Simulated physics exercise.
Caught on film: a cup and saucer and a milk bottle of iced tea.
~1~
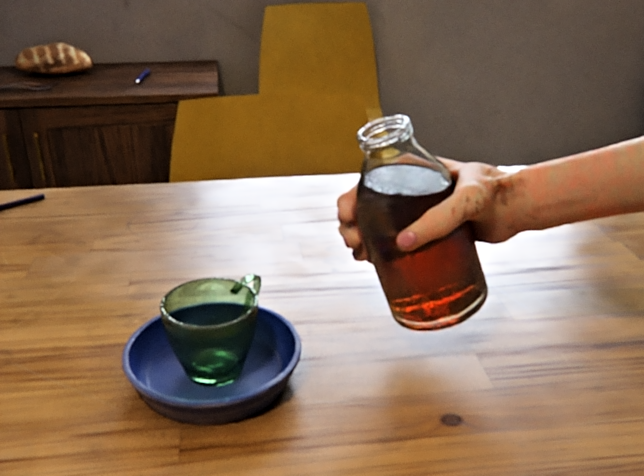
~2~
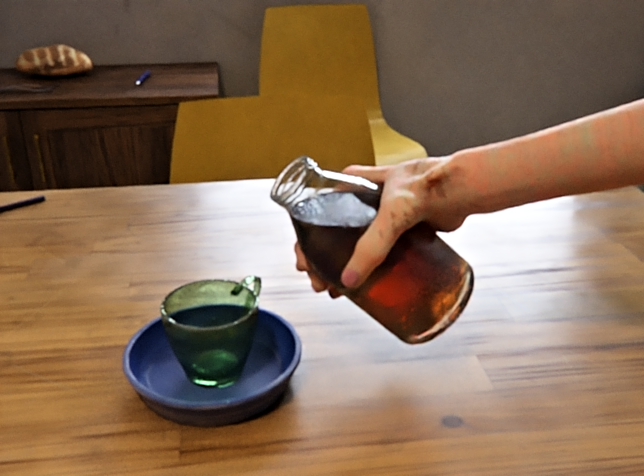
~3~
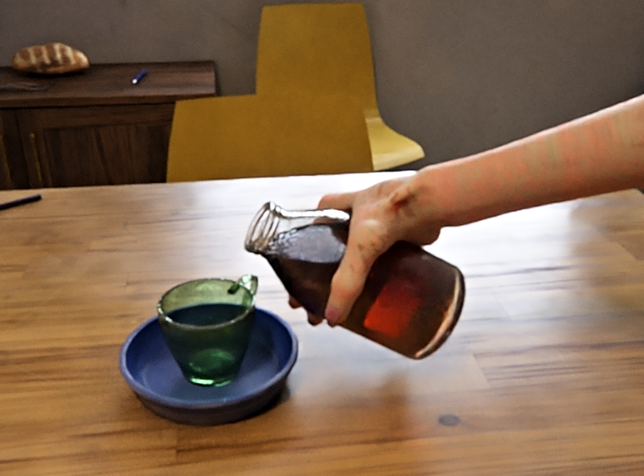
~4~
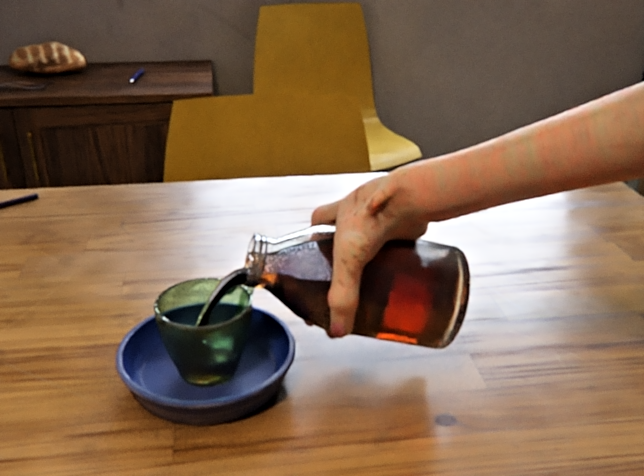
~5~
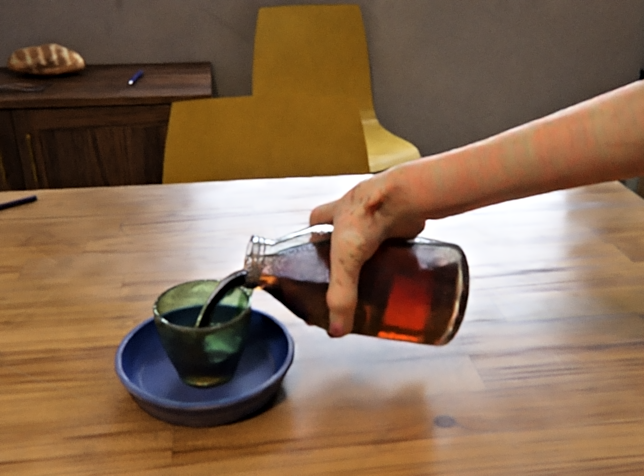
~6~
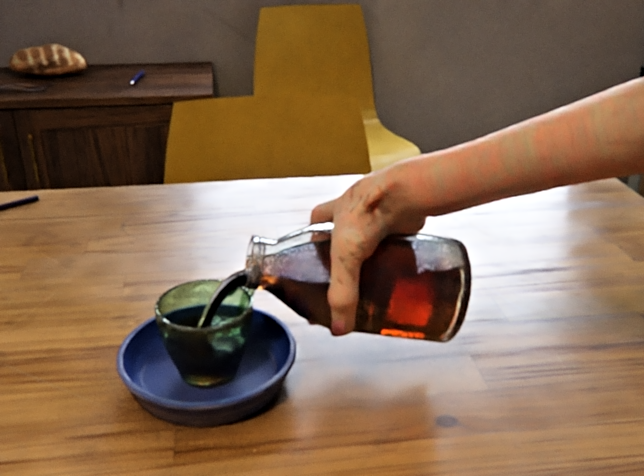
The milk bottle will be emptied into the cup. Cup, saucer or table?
In the end it overflows cup and saucer.
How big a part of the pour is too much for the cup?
Roughly 70 per cent.
Shortly, the cup is full to the brim; the saucer is wet, with room to spare.
Then, the cup is full to the brim; the saucer is full and running over.
At the finish, the cup is full to the brim; the saucer is full and running over.
